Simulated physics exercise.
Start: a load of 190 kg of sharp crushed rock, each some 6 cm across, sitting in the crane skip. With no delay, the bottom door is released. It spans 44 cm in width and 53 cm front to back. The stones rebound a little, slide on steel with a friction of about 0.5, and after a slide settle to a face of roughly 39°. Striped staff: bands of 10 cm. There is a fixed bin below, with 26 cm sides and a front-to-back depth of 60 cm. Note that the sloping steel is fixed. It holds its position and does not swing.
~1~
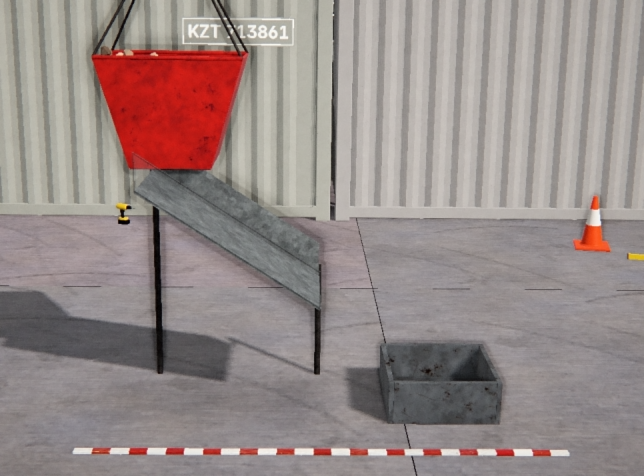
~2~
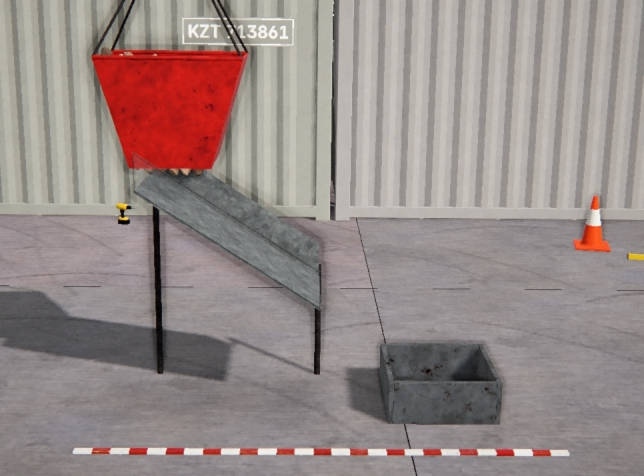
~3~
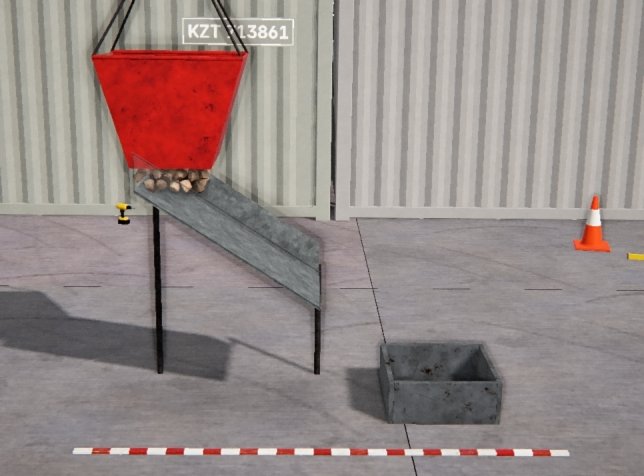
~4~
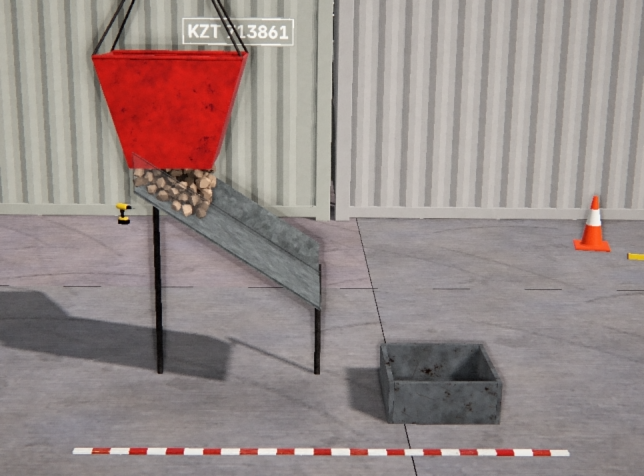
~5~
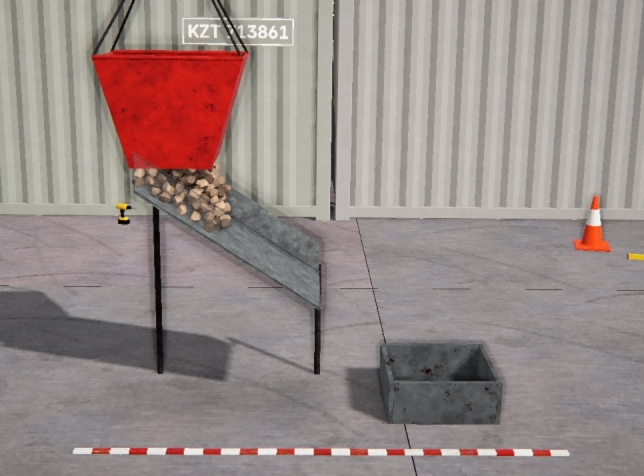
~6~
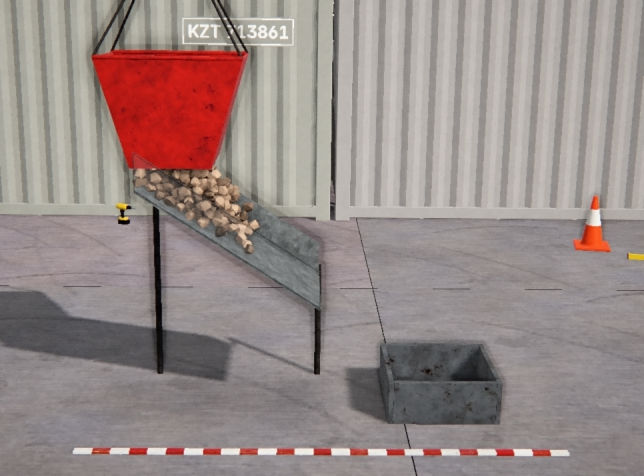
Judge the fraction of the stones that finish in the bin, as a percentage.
Some 34 % of the stones finish in the bin.
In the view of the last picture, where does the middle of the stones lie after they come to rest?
Their centre ends up around (378, 390).
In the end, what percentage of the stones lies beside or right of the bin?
Close to 5 in a hundred.
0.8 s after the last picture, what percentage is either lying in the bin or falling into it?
I'd put it near 5 per cent.
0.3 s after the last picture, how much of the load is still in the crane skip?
Close to 35 percent has not yet come out.
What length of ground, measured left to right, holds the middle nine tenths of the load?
I'd put it at close to 90 cm.
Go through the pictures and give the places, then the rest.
In the first frame, the outlet is at (170, 160); nothing has dropped yet.
In the second frame, the outlet is at (170, 160); 5 % is out.
In the third frame, the outlet is at (170, 160); 13 % is out, the lowest stones still above the rim at (172, 183), 136 cm up.
In the fourth frame, the outlet is at (170, 160); 24 % is out, the lowest stones still above the rim at (196, 205), 123 cm up.
In the fifth frame, the outlet is at (170, 160); 31 % is out, the lowest stones still above the rim at (215, 221), 115 cm up.
In the sixth frame, the outlet is at (170, 160); 37 % is out, the lowest stones still above the rim at (245, 235), 106 cm up.
Then, 0.3 s after the last picture, 35 % in the crane skip, 59 % on the steel, 5 % falling or lying left of the bin; the stones farthest right are at (383, 339).
Then, 0.8 s after the last picture, 11 % in the crane skip, 64 % on the steel, 20 % falling or lying left of the bin, 5 % falling or lying in the bin; the stones farthest right are at (476, 391).
Then, 1.4 s after the last picture, 0 % in the crane skip, 39 % on the steel, 42 % falling or lying left of the bin, 16 % falling or lying in the bin, 3 % falling or lying beside or right of the bin; the stones farthest right are at (481, 390).
Then, 2.2 s after the last picture, 0 % in the crane skip, 1 % on the steel, 64 % falling or lying left of the bin, 30 % falling or lying in the bin, 5 % falling or lying beside or right of the bin; the stones farthest right are at (478, 375).
Then, 4.2 s after the last picture, 0 % in the crane skip, 59 % left of the bin, 34 % in the bin, 7 % beside or right of the bin; the stones farthest right are at (478, 375).
